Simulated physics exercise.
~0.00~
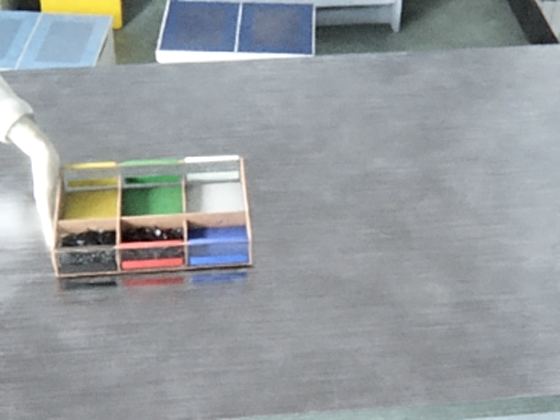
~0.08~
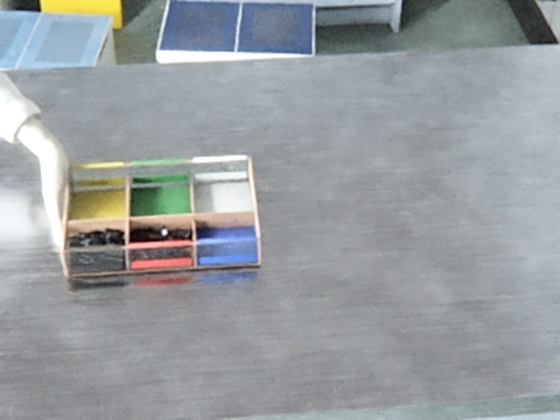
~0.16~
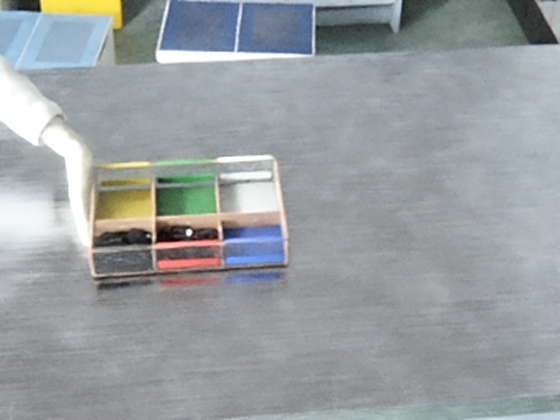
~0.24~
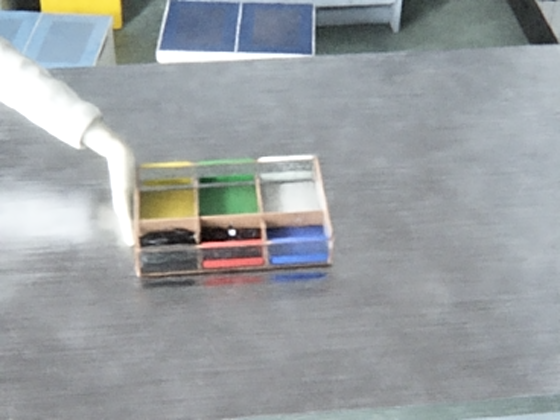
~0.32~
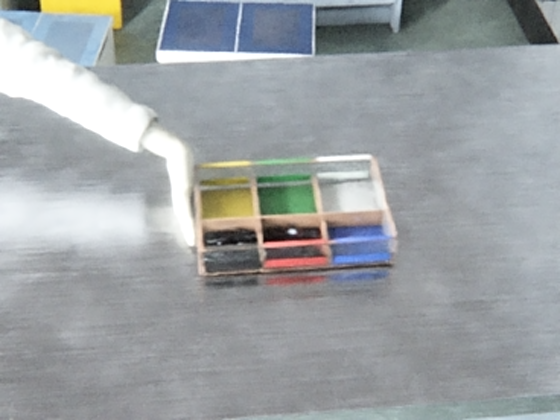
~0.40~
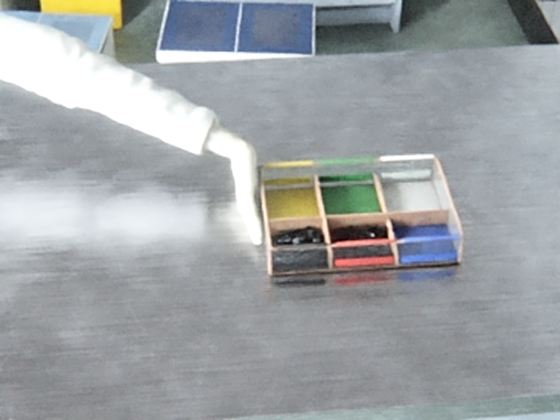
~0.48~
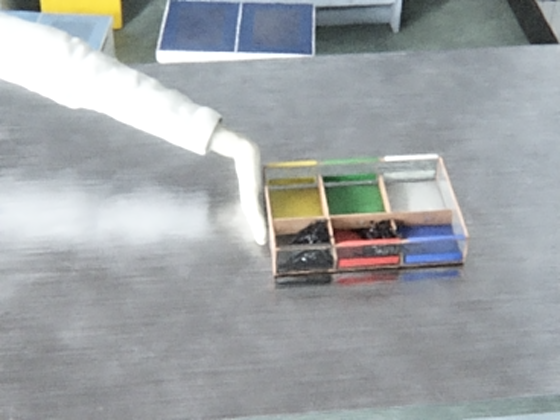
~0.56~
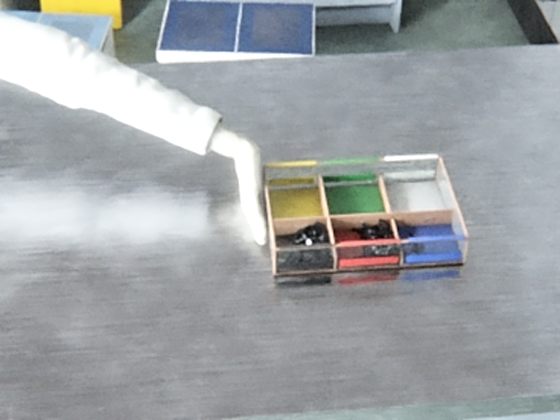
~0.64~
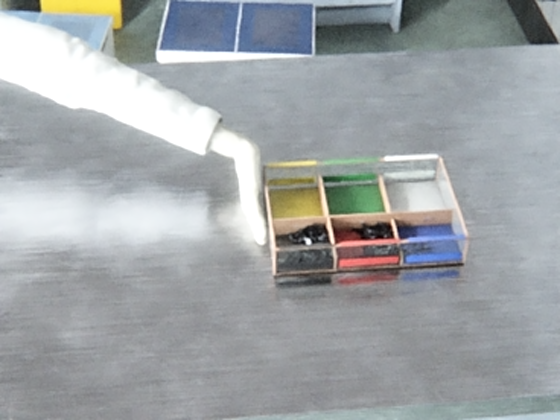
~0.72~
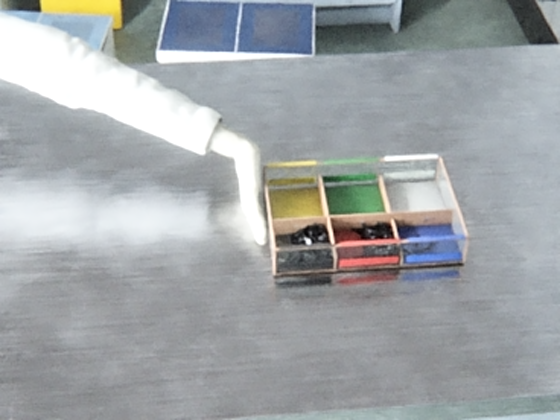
We see a hand at the left end of a compartmented tray holding small black pieces slide it rightward across a gray surface, then stop. The pieces shift inside as it halts and settle mostly in the black and red sections, the hand still against the tray.
